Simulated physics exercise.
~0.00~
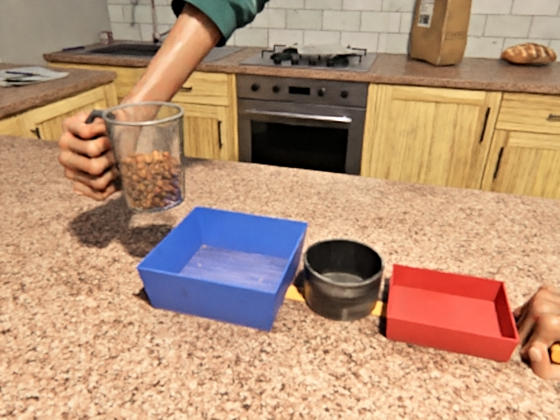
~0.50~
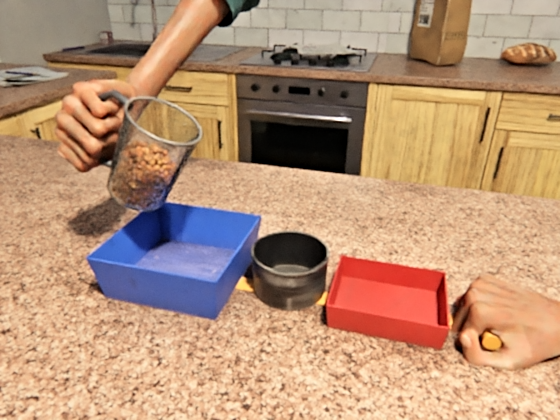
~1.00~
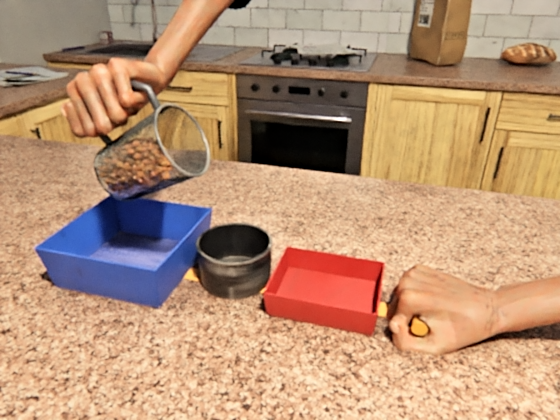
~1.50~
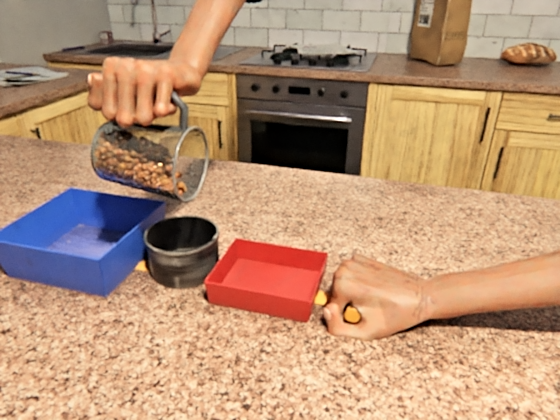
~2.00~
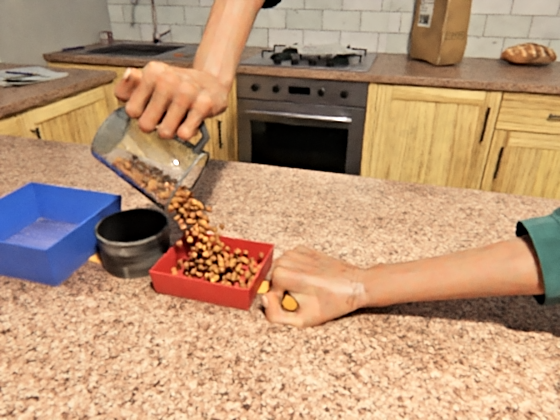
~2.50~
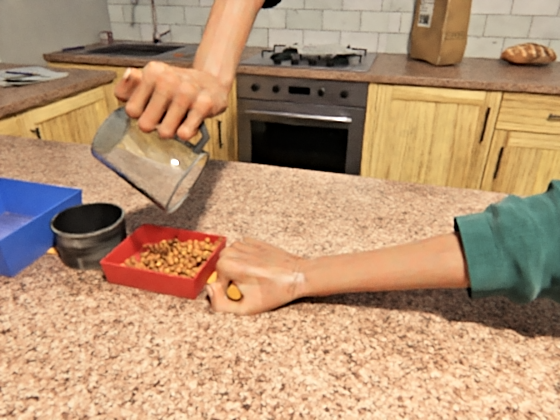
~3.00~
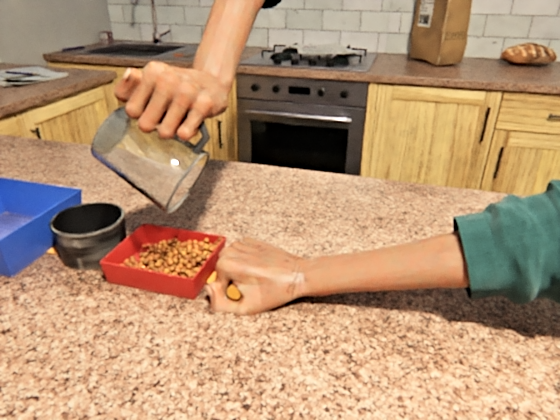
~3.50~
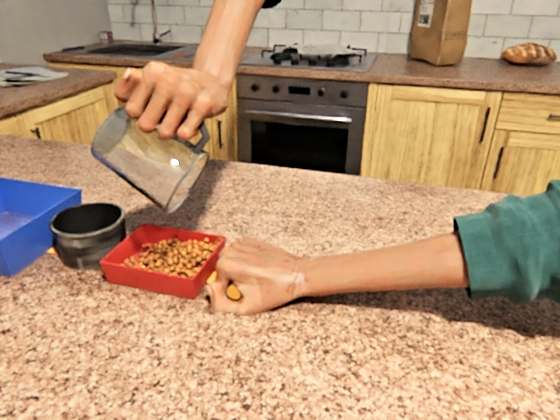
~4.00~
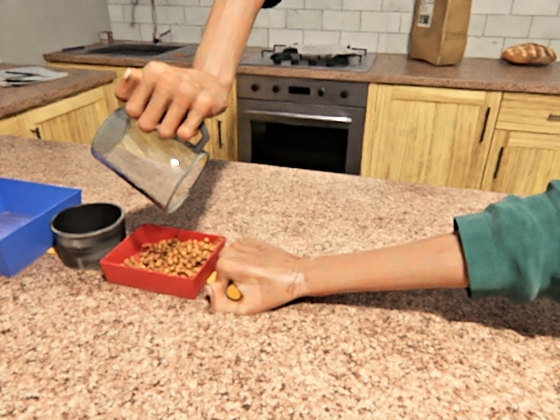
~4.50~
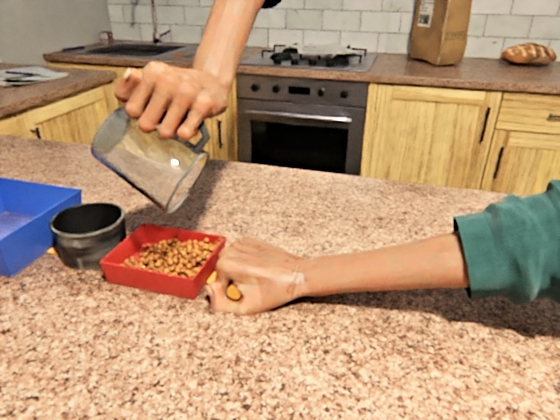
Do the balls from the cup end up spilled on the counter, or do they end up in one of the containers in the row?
They end up in one of the containers, the red tin. The blue tin and the black dish get none, and no balls lie on the counter.
